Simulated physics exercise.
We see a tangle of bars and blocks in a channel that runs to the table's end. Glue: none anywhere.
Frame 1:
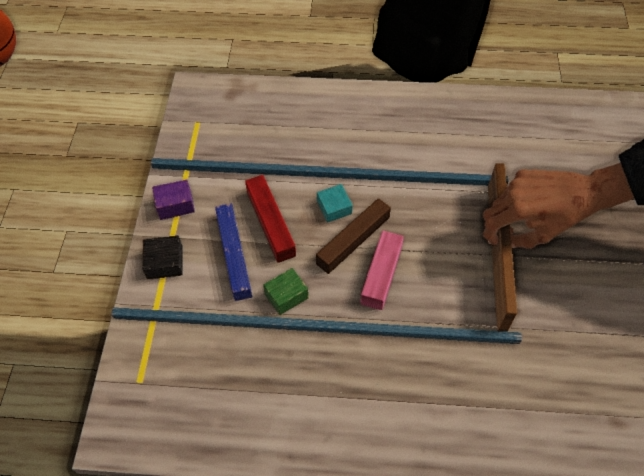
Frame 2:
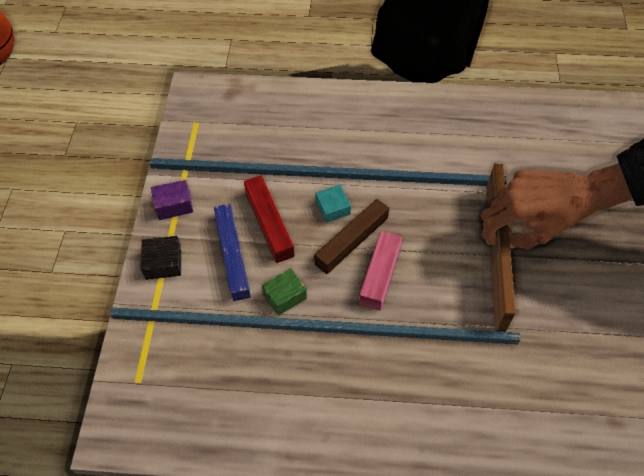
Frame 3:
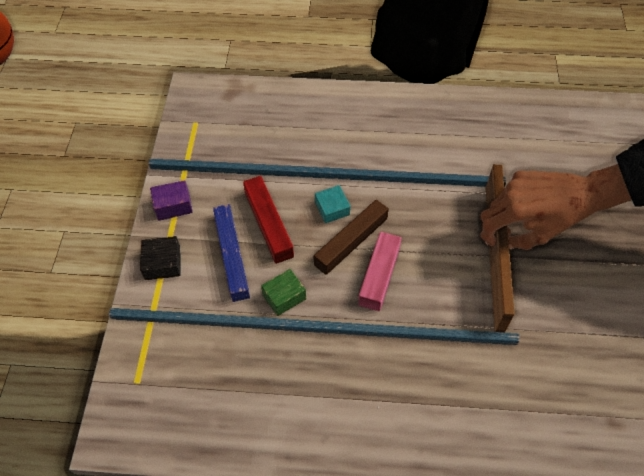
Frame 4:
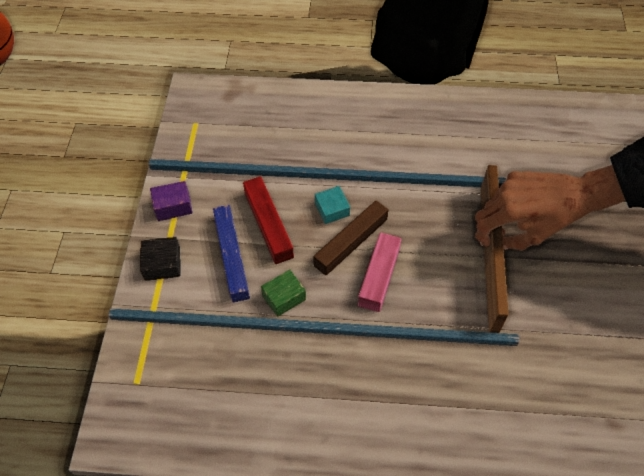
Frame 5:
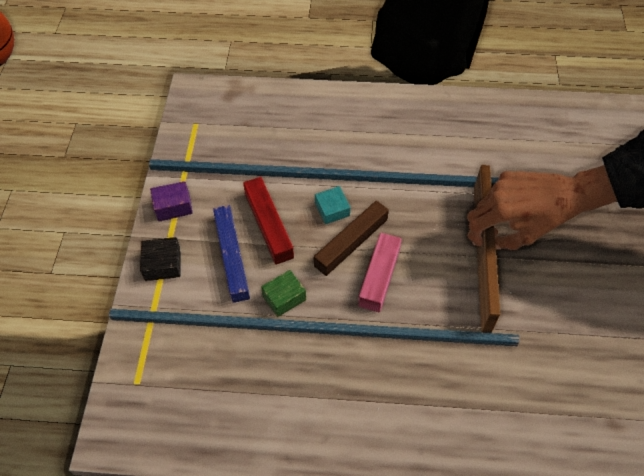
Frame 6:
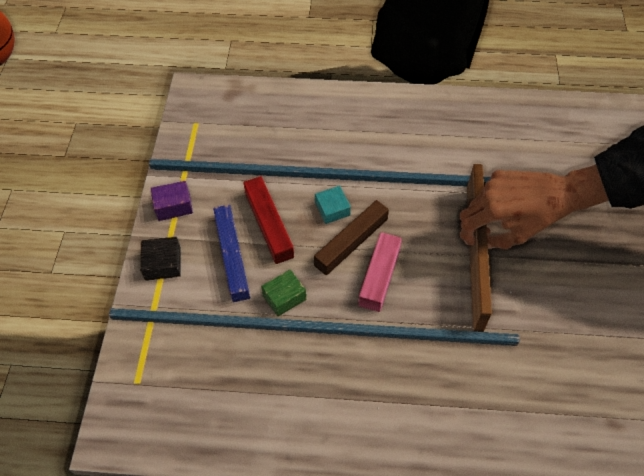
A hand slides a wooden board slightly left between two blue rails, toward scattered colored blocks.
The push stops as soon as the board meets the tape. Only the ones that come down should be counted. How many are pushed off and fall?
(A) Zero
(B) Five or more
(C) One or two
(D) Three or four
Three or four (D).
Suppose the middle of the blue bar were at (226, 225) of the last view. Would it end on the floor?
Result: It comes off.
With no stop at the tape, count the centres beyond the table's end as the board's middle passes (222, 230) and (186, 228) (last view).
Place by place, 1 and 3.
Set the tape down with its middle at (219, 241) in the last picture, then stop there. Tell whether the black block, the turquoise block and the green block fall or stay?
The black block topples off, the turquoise block stays put, and the green block stays put.
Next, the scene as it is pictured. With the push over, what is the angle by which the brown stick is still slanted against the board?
About 10 degrees.
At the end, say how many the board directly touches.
The count is 2.
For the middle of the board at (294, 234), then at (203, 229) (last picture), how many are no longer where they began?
At first I count 6, and then 8.
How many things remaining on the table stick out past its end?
Looks like 2 of them.
Soon after, none off yet; purple block at rest near (172, 201); black block at rest near (161, 258); blue bar at rest near (231, 252).
After that, none off yet; purple block at rest near (172, 201); black block at rest near (161, 258); blue bar displaced a little near (214, 252).
And then, none off yet; purple block displaced about its own width near (137, 191); black block tilting a little near (112, 252); blue bar displaced about its own width near (142, 247).
In the end, the number that fall off is three or four; gone, red stick, blue bar, black block and purple block.
